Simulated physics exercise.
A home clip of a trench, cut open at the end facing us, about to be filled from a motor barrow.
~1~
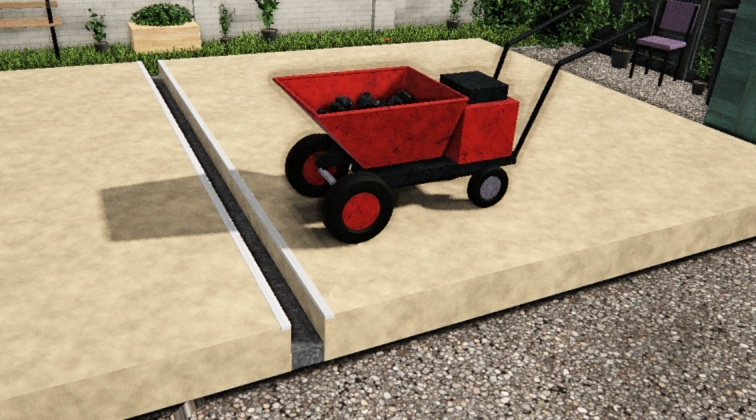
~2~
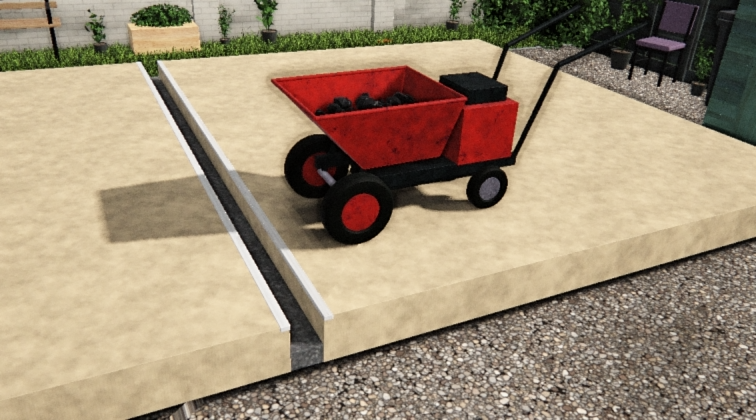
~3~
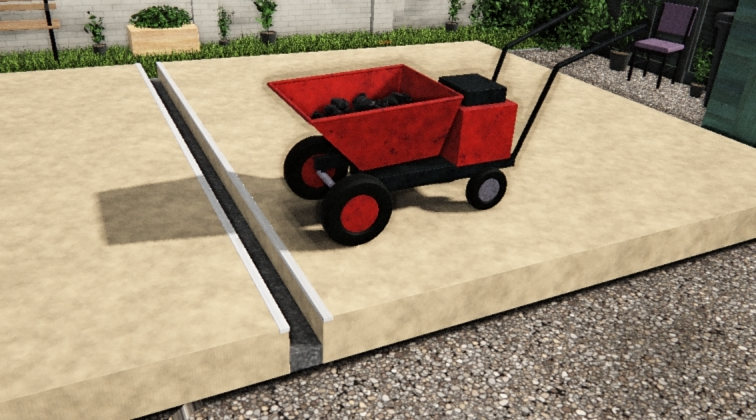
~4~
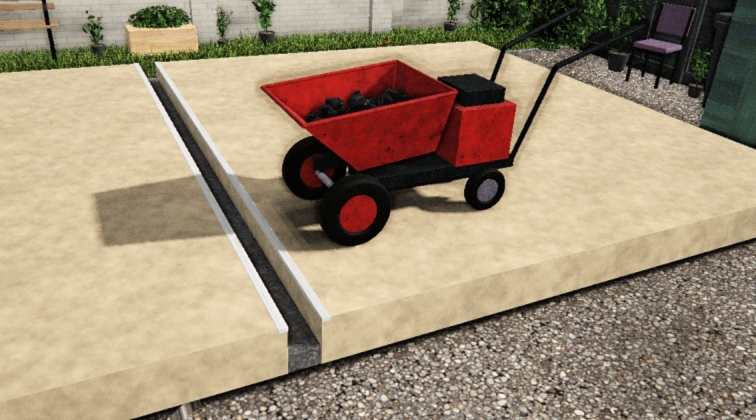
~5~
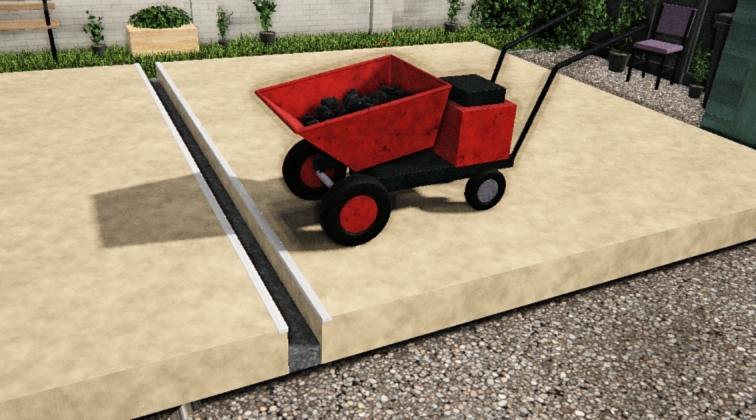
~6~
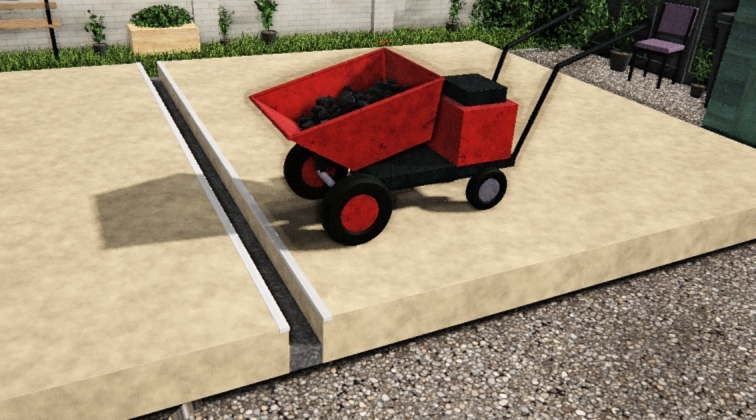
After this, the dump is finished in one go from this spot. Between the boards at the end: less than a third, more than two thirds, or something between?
It catches less than a third.
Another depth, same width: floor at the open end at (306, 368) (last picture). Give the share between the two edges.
About 0 per cent.
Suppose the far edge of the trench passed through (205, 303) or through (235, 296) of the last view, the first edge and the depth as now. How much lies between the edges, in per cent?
About 90 and 50 per cent.
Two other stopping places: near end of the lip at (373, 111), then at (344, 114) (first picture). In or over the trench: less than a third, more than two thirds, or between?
First the middle third, then one to two thirds.
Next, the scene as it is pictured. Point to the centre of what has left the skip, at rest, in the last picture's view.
Near (189, 239).
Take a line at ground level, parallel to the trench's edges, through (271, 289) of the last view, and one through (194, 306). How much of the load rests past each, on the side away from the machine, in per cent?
Near 60 % and 20 %.
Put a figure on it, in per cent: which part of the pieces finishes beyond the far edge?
It comes to 65 per cent or so.
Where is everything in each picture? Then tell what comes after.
The first picture shows lip of the skip (317, 117), level; top of the load (387, 108), lumps of coal; first edge of the trench (305, 279); far edge (265, 288), the trench under half as wide as the skip, and about as deep as wide.
The second picture shows lip of the skip (315, 119), level; top of the load (386, 108).
The third picture shows lip of the skip (311, 122), tipped barely; top of the load (383, 108).
The fourth picture shows lip of the skip (304, 126), tipped a little; top of the load (378, 106).
The fifth picture shows lip of the skip (297, 132), tipped a little; top of the load (382, 98).
The sixth picture shows lip of the skip (290, 138), tipped clearly; top of the load (386, 98); first edge of the trench (304, 281); far edge (263, 290).
Just after the last frame, skip tipped steeply; every one in the skip.
A moment on, skip tipped right over; the larger part in the skip; about a tenth beyond it.
Further on, skip tipped right over; roughly a third in the skip; just a few in or heaped over the trench; roughly two thirds beyond it.
When it is over, skip tipped right over; roughly a third in the skip; just a few in or heaped over the trench; roughly two thirds beyond it.
